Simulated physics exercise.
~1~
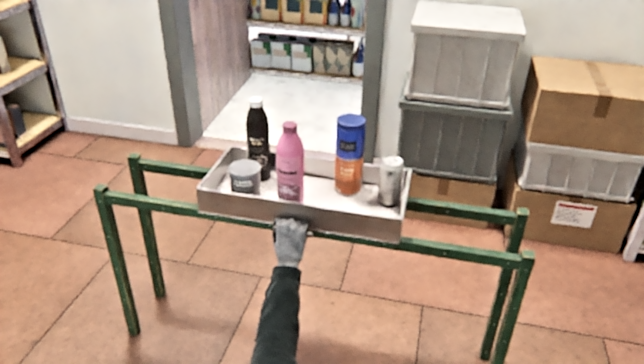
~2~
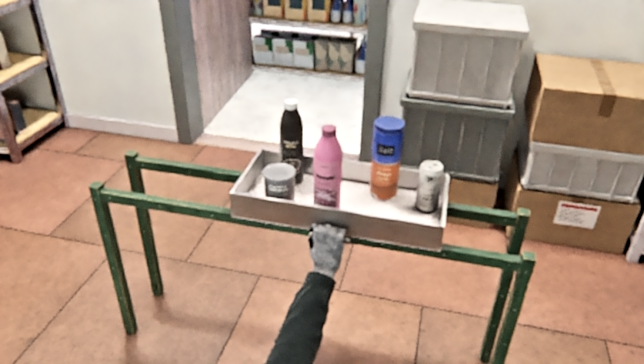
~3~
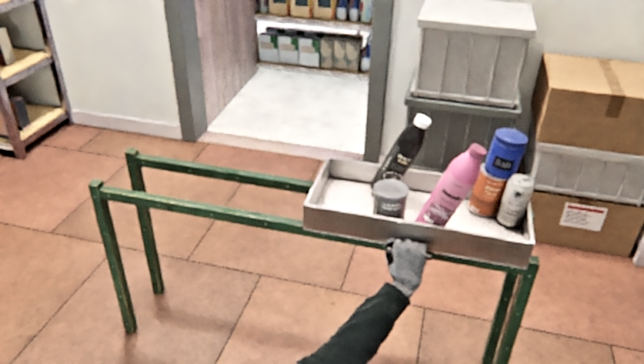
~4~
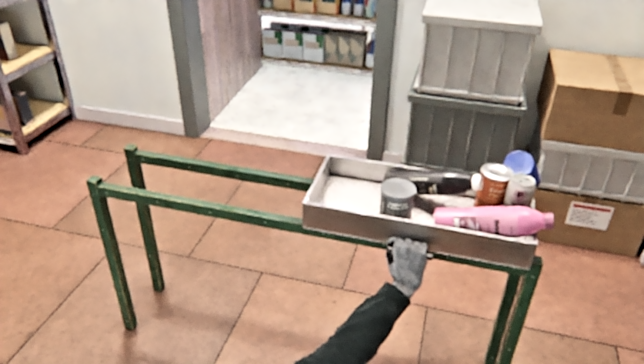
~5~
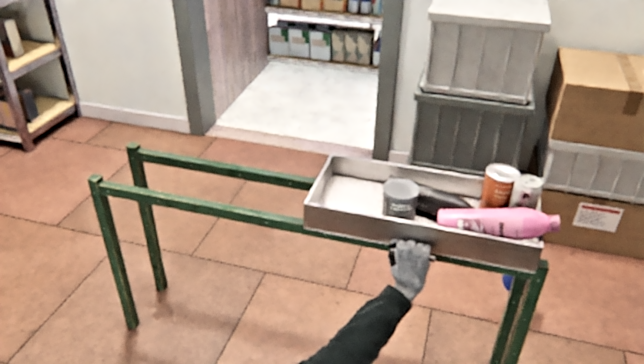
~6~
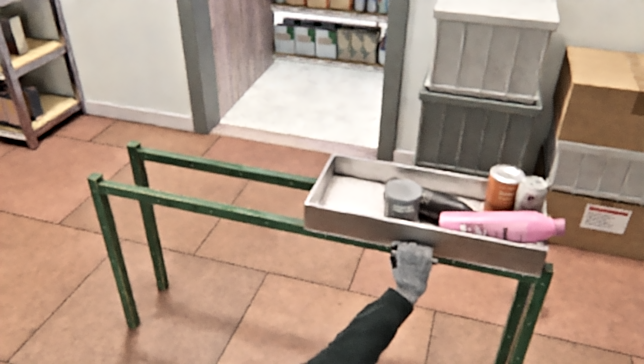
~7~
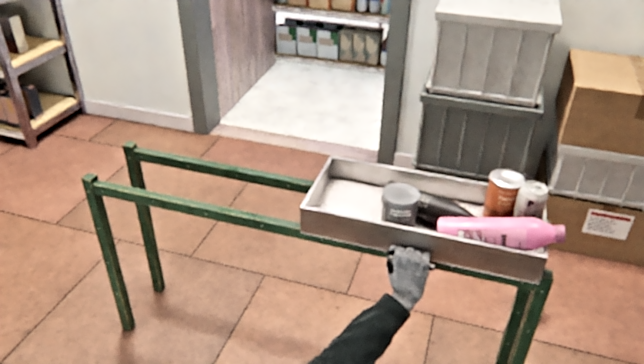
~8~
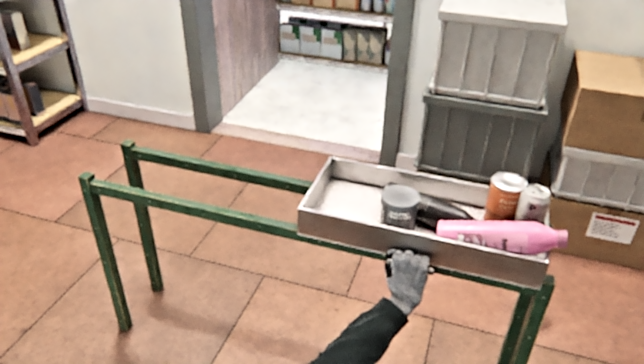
The clip opens on a shallow tray resting on green rails, holding a grey tin, a black bottle, a pink bottle, a blue jar, an orange tin and a white can. A gloved hand grips the front edge and pushes the tray to the right, the items still upright. As the tray reaches the right end, both bottles lean over to the right. They topple onto their sides while the blue jar tips over the edge and drops out of sight below. The tray stays put with the hand on it, both bottles lying down and the other items still standing.
